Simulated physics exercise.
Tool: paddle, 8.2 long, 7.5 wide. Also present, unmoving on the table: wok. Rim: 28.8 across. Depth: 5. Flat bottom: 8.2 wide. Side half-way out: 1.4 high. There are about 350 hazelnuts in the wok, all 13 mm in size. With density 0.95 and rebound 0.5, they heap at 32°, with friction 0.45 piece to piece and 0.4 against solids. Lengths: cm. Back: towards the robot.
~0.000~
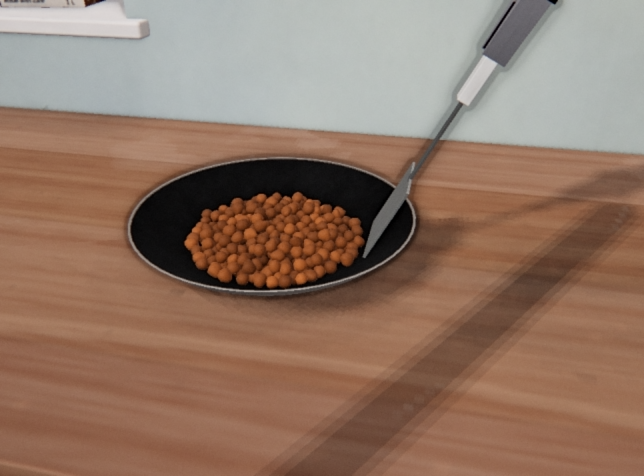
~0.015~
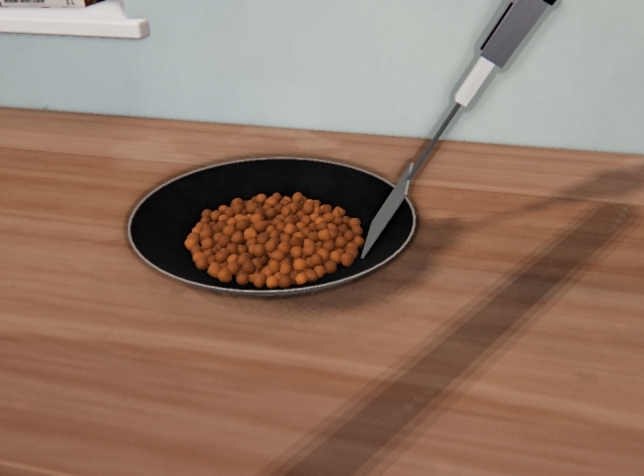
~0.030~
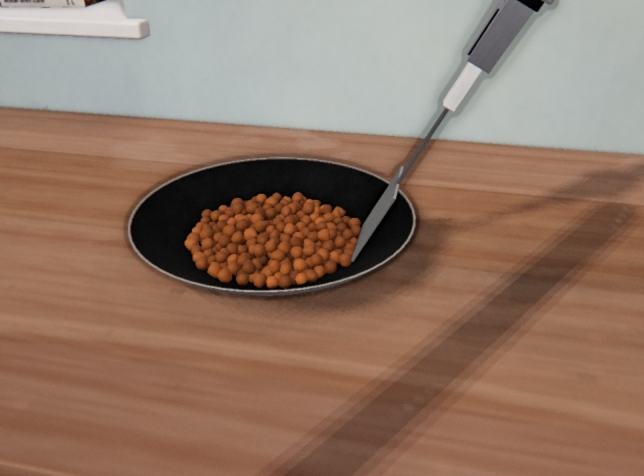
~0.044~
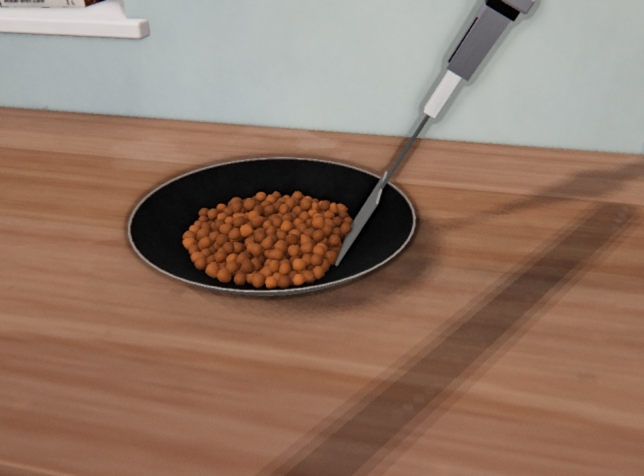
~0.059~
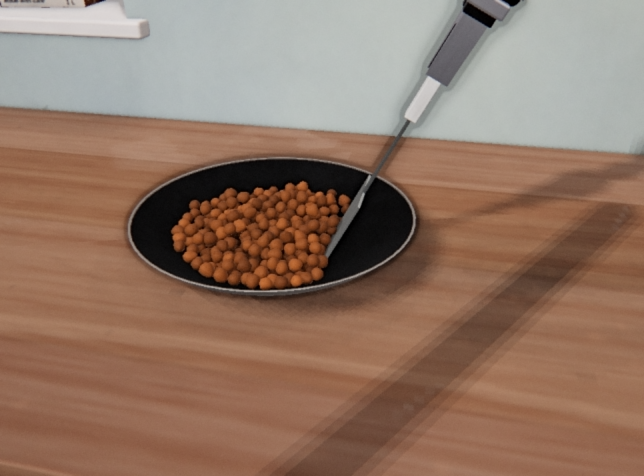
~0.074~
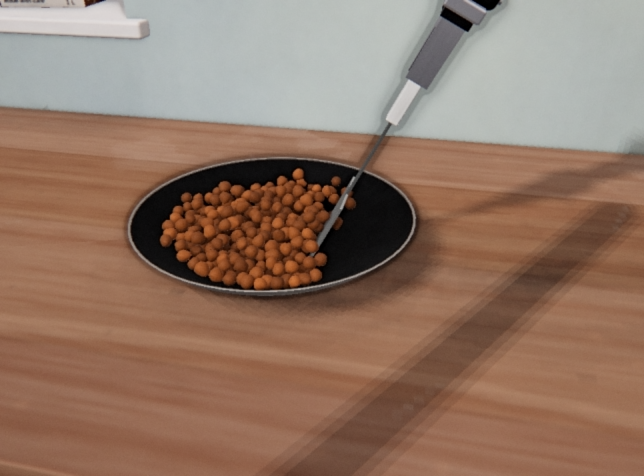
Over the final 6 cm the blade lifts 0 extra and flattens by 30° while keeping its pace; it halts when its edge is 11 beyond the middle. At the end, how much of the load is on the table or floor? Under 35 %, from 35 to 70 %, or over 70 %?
From 35 to 70 %.
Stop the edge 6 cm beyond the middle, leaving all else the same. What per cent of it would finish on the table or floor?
Then roughly 15 percent would finish on the table or floor.
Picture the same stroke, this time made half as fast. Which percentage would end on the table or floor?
Approx. 20 per cent.
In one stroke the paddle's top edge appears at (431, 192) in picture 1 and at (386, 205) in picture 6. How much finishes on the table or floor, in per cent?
I'd put it at roughly 25 per cent.
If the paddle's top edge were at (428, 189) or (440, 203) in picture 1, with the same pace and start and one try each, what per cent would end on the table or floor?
About 40 and 35 per cent.
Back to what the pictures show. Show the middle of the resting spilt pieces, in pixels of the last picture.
Near (56, 206).
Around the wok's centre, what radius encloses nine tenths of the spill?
Distance: Approx. 55 cm.
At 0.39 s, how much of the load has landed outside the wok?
Some 40 per cent.
After 0.12 s, sloping 63°, highest piece 8 above the table; 345 in the wok, 2 on the blade or in flight.
After 0.17 s, sloping 56°, highest piece 8 above the table; 337 in the wok, 10 on the blade or in flight.
After 0.39 s, sloping 33°, highest piece 6 above the table; 191 in the wok, 145 on the table or floor, 11 on the blade or in flight.
After 1.44 s, sloping 33°, highest piece 5 above the table; 190 in the wok, 157 on the table or floor.
In the end, 190 in the wok, 157 on the table or floor. That is 45 % on the table or floor.
